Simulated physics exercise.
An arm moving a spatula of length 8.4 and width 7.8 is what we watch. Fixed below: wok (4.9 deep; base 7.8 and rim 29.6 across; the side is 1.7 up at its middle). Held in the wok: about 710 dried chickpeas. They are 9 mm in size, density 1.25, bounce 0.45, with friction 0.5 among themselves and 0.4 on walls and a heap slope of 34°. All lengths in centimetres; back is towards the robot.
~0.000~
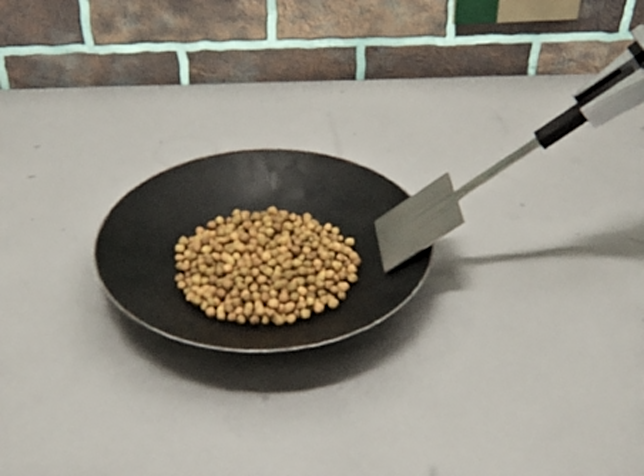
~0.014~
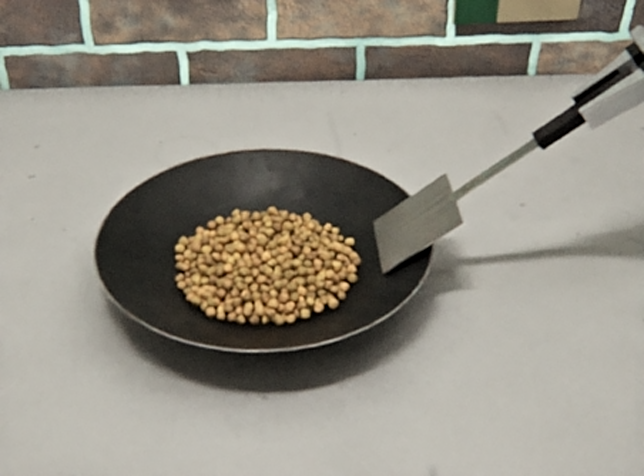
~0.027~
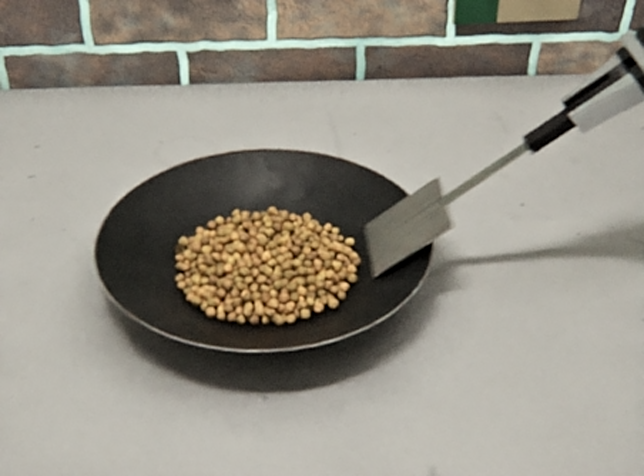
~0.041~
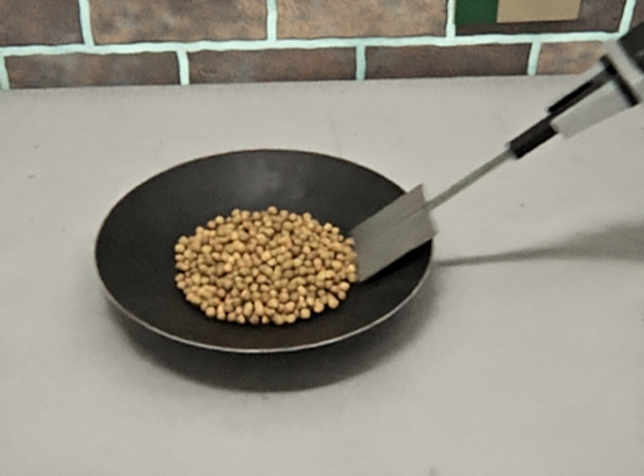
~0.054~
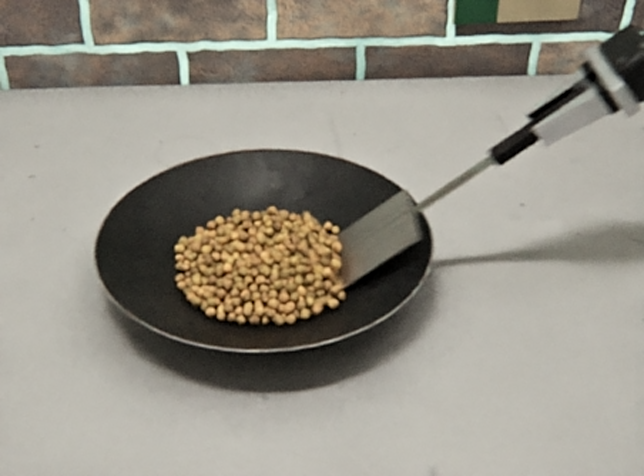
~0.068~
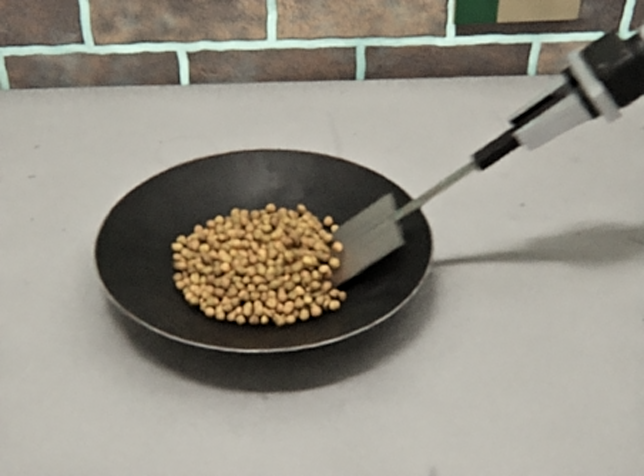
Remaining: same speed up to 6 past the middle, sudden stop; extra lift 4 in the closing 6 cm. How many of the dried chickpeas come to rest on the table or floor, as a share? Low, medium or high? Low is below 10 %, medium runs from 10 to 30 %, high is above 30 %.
The share is medium, from 10 to 30 %.
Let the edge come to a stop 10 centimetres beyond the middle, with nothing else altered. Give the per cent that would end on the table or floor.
That would give close to 40 per cent.
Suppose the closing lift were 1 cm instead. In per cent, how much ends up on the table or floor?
Some 15 in a hundred.
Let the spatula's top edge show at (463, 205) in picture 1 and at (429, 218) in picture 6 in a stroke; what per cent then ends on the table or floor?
Some 0 percent ends up on the table or floor.
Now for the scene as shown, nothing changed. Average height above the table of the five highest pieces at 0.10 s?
Height: Approx. 6 cm.
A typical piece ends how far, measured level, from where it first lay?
I'd estimate close to 5 centimetres.
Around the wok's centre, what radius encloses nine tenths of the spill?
That's near 70 cm.
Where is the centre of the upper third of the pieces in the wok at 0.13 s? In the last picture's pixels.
Near pixel (233, 246).
After 0.10 s, sloping 39°, highest piece 7 above the table; 709 in the wok.
After 0.13 s, sloping 39°, highest piece 8 above the table; 709 in the wok.
After 0.35 s, sloping 39°, highest piece 15 above the table; 584 in the wok, 81 on the table or floor, 44 on the blade or in flight.
After 1.40 s, sloping 39°, highest piece 5 above the table; 584 in the wok, 125 on the table or floor.
In the end, 584 in the wok, 125 on the table or floor. That is 18 % on the table or floor.
